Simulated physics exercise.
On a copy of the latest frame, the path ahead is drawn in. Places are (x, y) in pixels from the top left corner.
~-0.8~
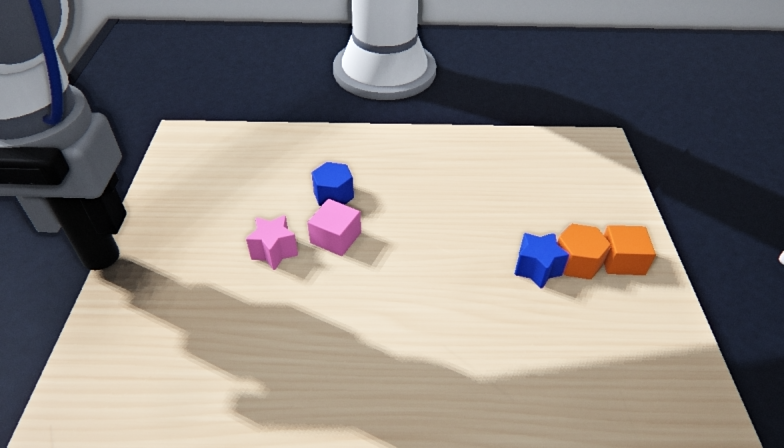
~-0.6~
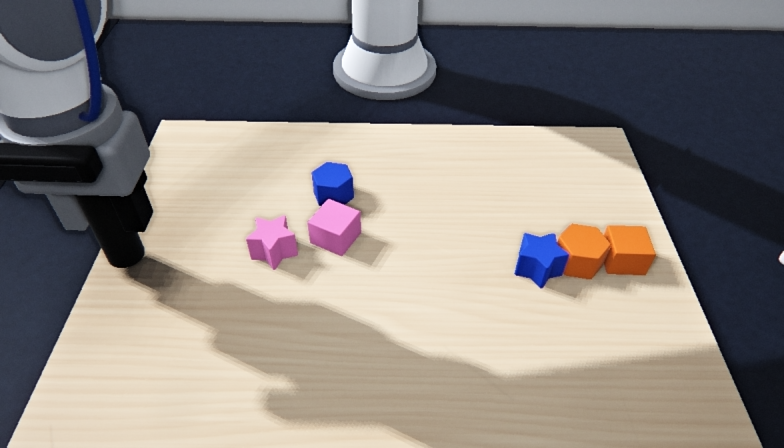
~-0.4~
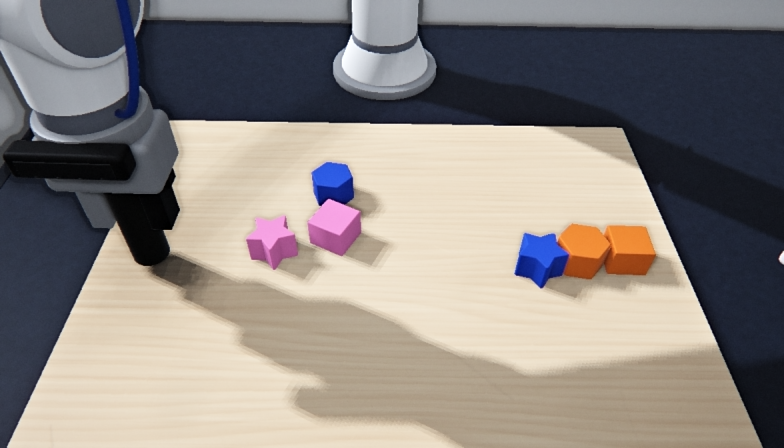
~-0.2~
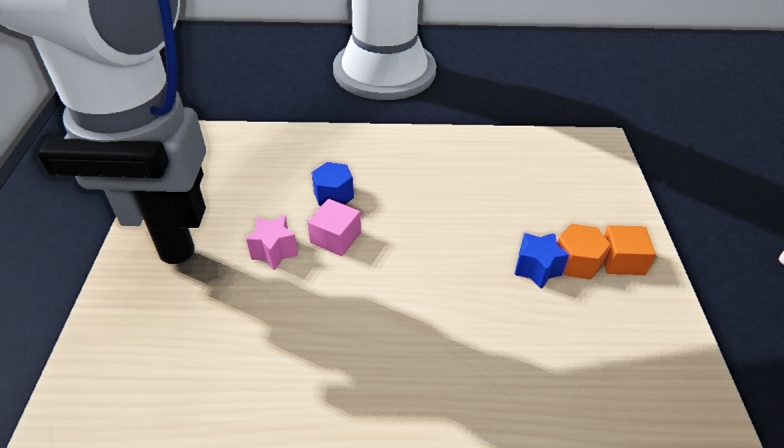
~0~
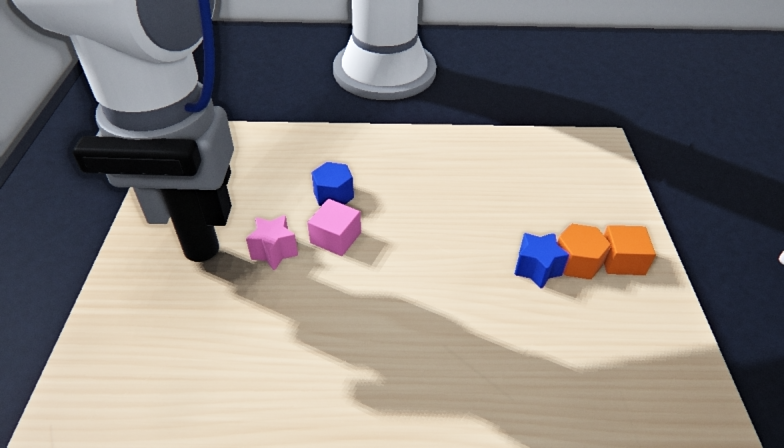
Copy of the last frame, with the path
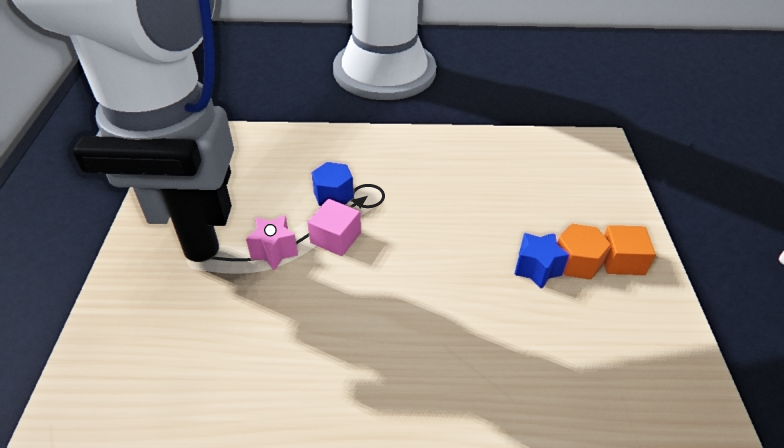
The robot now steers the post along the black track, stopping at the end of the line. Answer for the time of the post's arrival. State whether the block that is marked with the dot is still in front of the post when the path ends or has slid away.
The block lies off to the side or behind.
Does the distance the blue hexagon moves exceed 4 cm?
No, that is not what happens.
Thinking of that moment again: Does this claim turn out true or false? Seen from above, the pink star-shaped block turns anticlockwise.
The statement is false.
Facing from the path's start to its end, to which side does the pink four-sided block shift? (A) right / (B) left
A - right.
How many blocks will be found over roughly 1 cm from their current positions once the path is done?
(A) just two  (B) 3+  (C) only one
I choose B.
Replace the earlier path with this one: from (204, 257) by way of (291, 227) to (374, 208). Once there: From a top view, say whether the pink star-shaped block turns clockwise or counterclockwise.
It turns clockwise.
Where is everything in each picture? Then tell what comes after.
Post tip (101, 257); block tops, pink star-shaped block (270, 230); blue hexagon (332, 174); pink four-sided block (334, 216), in the first frame.
Post (127, 255); blocks unchanged, in the second frame.
Post (152, 253); blocks unchanged, in the third frame.
Post (177, 251); blocks unchanged, in the fourth frame.
Post (202, 249); pink star-shaped block (270, 230); blue hexagon (332, 174); pink four-sided block (334, 216), in the fifth frame.
Path on the board, from (204, 257) by way of (270, 256) and (323, 226) to (368, 196); the dot is on the pink star-shaped block.
The first path, step by step. One third of the way, post (269, 248); pink star-shaped block (300, 229), turned 25° anticlockwise; pink four-sided block (340, 213).
Two thirds of the way, post (323, 217); pink star-shaped block (353, 208); pink four-sided block (392, 201), turned 20° clockwise.
At the end, post (368, 188); pink star-shaped block (383, 193), turned 50° clockwise; blue hexagon (337, 162), turned 50° anticlockwise; pink four-sided block (423, 204), turned 50° clockwise.
